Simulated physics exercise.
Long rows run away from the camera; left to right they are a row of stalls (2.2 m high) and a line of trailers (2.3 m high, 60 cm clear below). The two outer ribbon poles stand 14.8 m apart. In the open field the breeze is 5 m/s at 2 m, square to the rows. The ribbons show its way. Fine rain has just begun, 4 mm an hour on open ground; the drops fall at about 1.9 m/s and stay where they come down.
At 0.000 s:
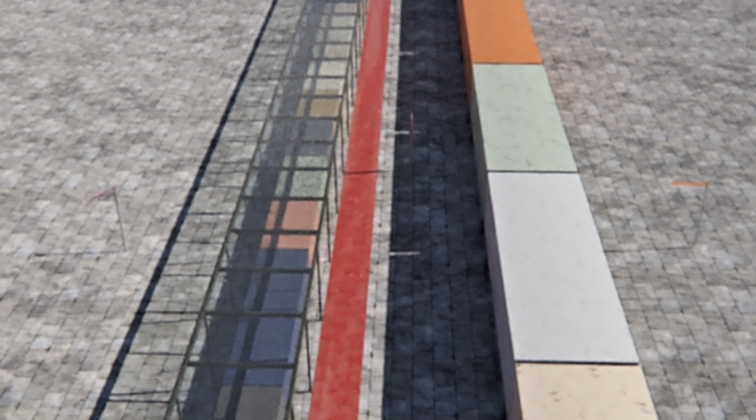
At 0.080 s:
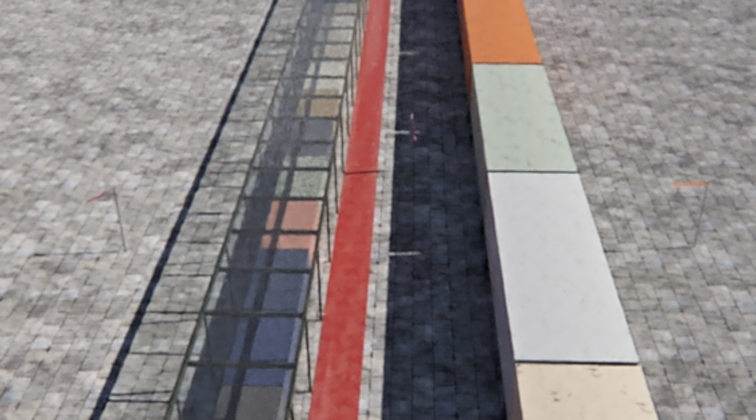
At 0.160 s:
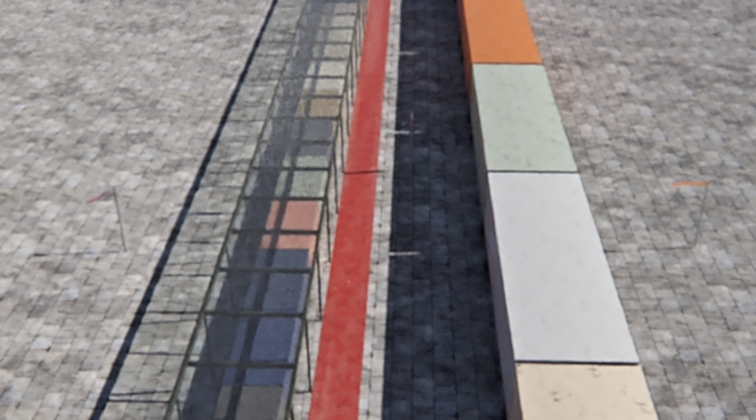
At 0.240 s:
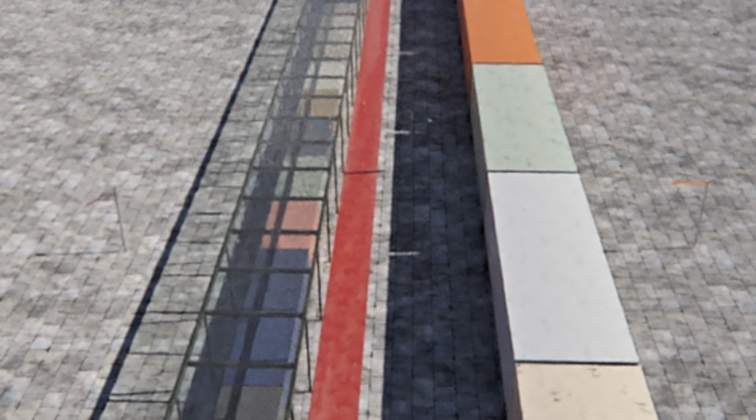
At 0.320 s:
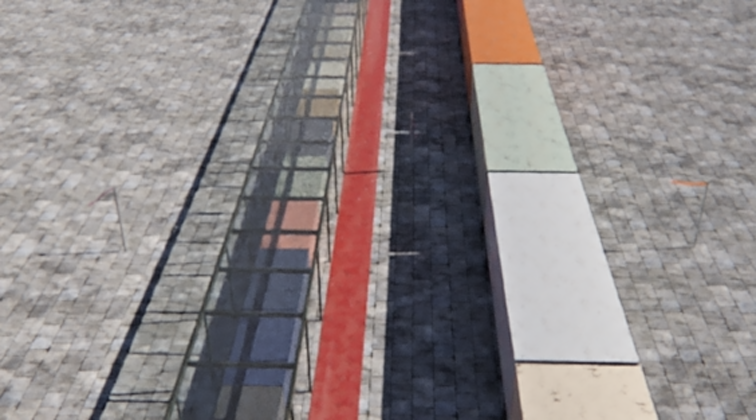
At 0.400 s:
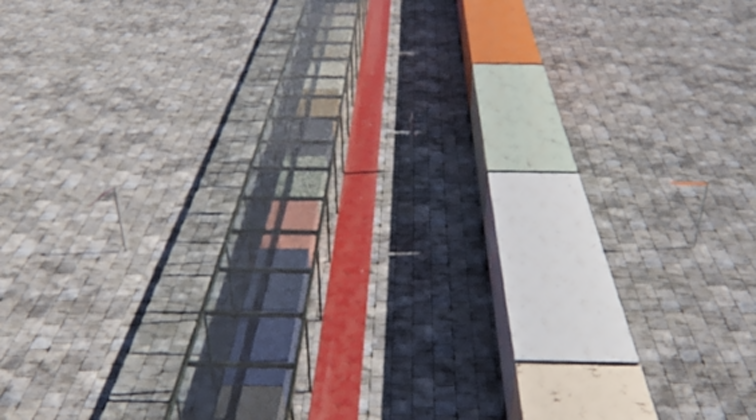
Long row of coloured trailers standing beside a red strip and a glassy row of stalls on grey paving, barely anything moving.
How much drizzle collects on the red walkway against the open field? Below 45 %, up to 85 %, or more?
The amount there is between 45 and 85 % of the open one.
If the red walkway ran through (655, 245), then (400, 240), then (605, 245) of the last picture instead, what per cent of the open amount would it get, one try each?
In turn about 100 %, 60 %, 100 %.
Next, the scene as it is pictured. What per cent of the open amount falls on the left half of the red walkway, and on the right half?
Left about 70 %, right about 65 %.
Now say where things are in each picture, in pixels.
The left ribbon ends at (86, 205), leaning 60 degrees to the left, in the first frame.
The right ribbon ends at (671, 184), leaning 90 degrees to the left and the red one passes (353, 240), in the second frame.
Above the rows the drops slant 75 degrees from upright, towards the left and the top of the row of stalls crosses (297, 140), in the third frame.
The left ribbon ends at (87, 204), leaning 60 degrees to the left and the red one passes (359, 193), in the fourth frame.
The right ribbon ends at (671, 182), leaning 90 degrees to the left and above the rows the drops slant 75 degrees from upright, towards the left, in the fifth frame.
The top of the line of trailers crosses (525, 139), in the sixth frame.
After 10 minutes open ground has 0.7 mm and the red walkway 0.4 mm.
After 30 minutes open ground has 2.0 mm and the red walkway 1.3 mm.
After 60 minutes open ground has 4.0 mm and the red walkway 2.6 mm, so the red walkway has 66 % of the open amount; the left half of it has 68 %, the right half 64 %.
